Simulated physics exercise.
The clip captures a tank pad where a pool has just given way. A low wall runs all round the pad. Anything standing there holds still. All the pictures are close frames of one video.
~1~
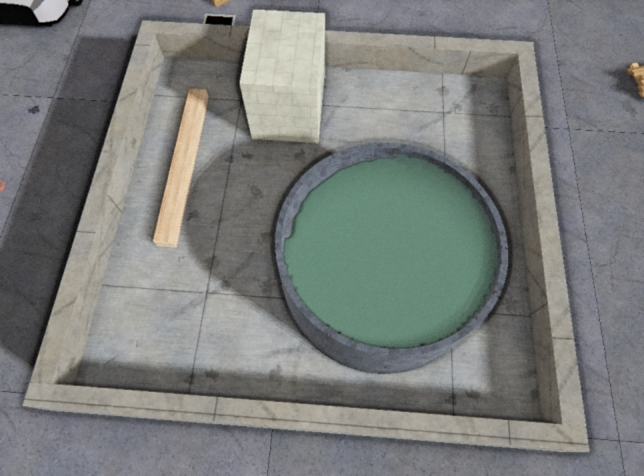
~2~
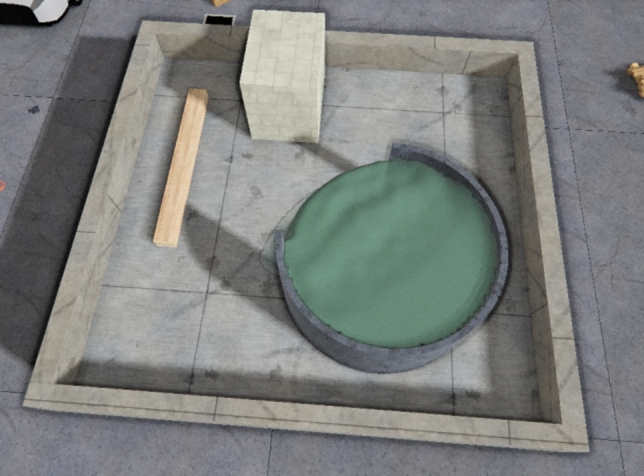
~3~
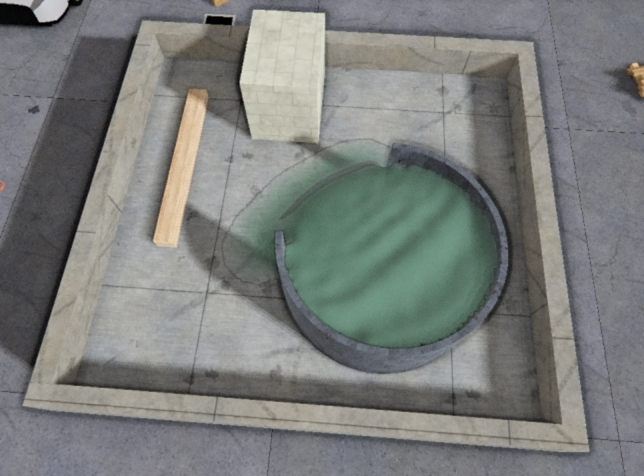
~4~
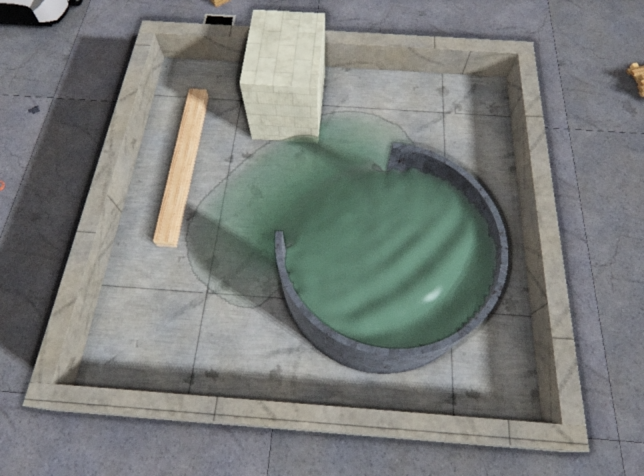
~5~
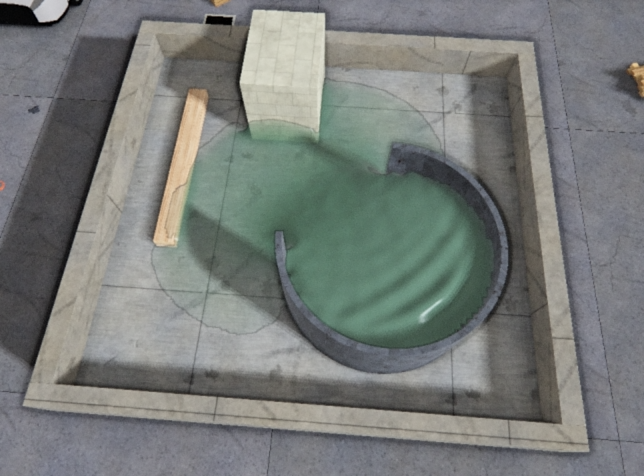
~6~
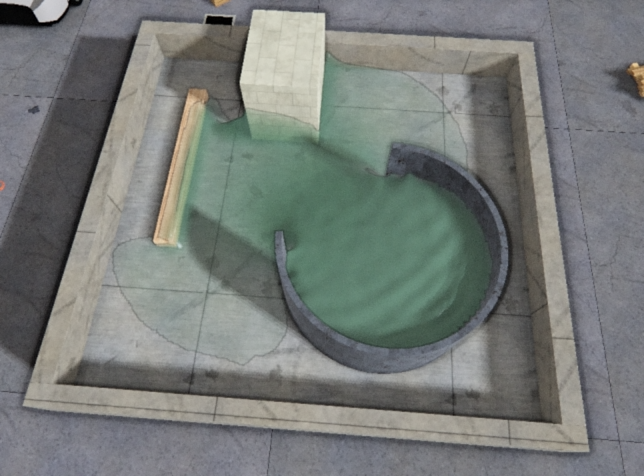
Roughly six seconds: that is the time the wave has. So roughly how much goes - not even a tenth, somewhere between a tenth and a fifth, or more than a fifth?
The loss stays short of a tenth.
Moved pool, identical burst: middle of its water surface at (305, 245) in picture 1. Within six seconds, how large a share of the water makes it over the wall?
I'd put it near 4 in a hundred.
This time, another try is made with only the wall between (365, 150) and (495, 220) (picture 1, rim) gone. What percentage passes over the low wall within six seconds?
About 10 %.
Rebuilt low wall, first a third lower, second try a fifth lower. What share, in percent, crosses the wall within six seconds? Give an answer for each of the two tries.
Around 8 percent for the first try and around 4 percent for the second, I'd say.
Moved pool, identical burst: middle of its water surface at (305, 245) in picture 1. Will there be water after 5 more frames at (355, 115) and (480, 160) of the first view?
Point one: Inundated; point two: Not reached.
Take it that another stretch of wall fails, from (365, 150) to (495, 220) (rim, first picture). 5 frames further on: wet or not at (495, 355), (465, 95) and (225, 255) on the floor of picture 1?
Soaked, soaked, spared.
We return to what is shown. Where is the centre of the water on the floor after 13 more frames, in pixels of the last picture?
Roughly (285, 186) in the last picture.
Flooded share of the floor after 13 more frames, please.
My guess is around 75 in a hundred.
A moment on, water covers 45 % of the floor; the low wall has let 0 % over.
Next, water covers 50 % of the floor; the low wall has let 0 % over.
Then, water covers 60 % of the floor; the low wall has let 1 % over.
Later, water covers 80 % of the floor; the low wall has let 1 % over.
In the end, water covers 80 % of the floor; the low wall has let 1 % over.
